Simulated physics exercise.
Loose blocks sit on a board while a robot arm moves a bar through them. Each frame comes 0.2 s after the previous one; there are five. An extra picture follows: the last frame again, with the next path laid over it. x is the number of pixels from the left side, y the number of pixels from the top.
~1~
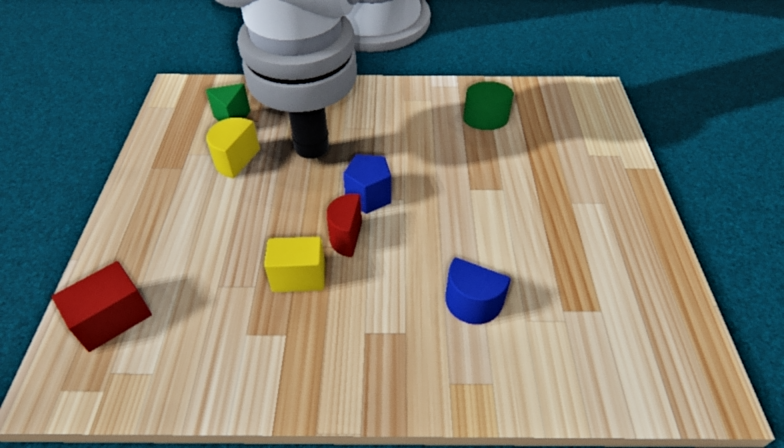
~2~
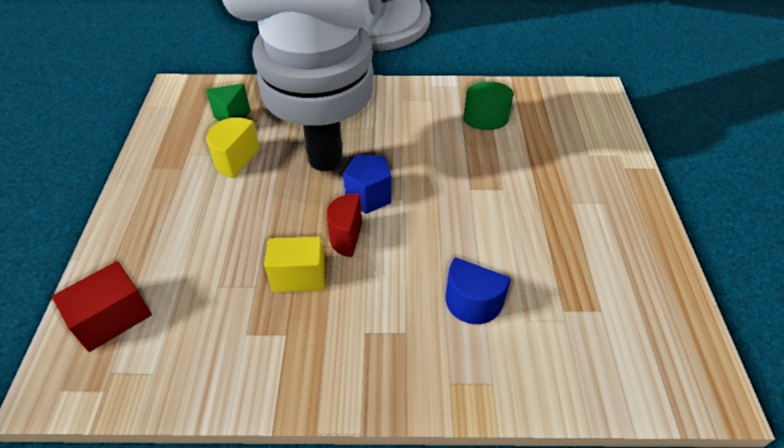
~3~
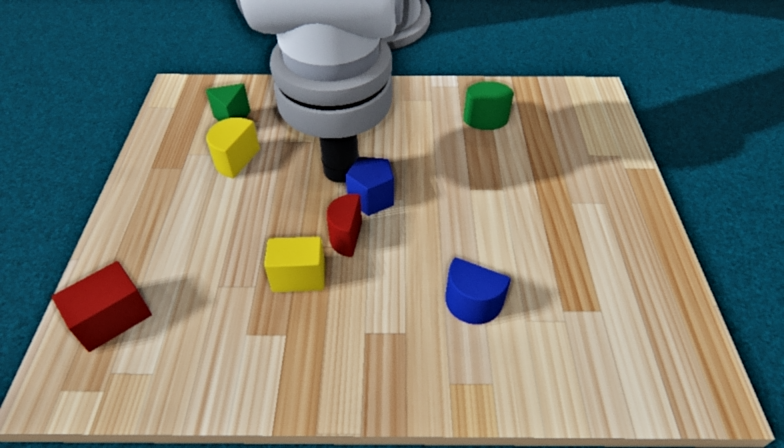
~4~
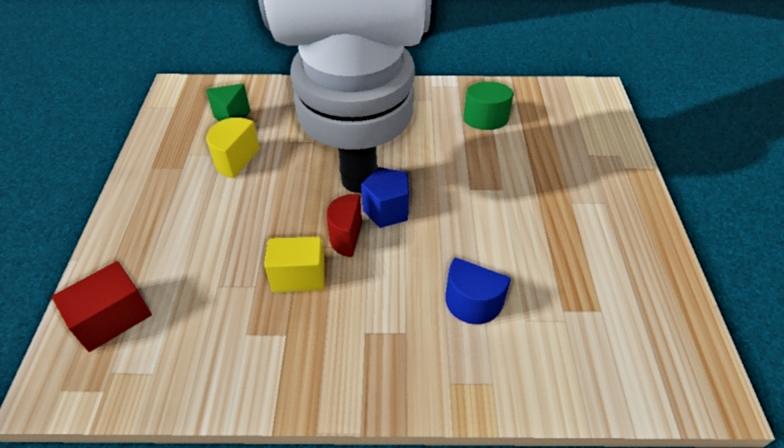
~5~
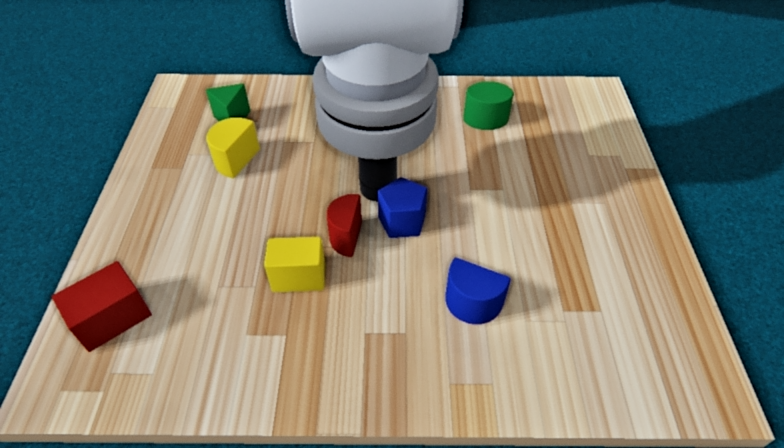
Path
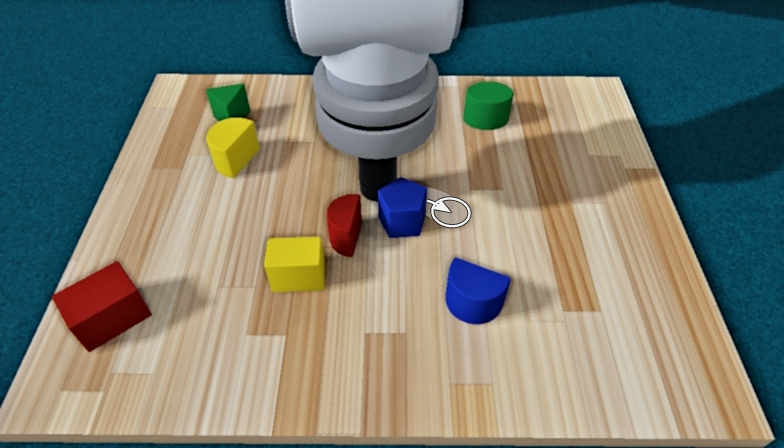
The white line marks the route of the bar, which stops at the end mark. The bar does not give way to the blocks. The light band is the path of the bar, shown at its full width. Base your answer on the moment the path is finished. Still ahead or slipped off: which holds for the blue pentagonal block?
Slid away.
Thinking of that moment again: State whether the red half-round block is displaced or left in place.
By the end it is where it was.
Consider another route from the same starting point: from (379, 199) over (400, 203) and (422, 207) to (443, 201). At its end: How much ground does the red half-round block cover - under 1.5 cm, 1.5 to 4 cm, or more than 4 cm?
Less than 1.5 cm.
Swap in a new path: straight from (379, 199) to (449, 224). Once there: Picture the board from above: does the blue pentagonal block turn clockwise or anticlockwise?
Verdict: Clockwise.
Path on the board, from (379, 199) through (404, 199) and (429, 201) to (451, 212).
On the path given first. Halfway along, bar (417, 190); blue pentagonal block (420, 202), turned 40° clockwise.
At the end, bar (452, 203); red half-round block in place; blue pentagonal block (425, 207), turned 70° clockwise.
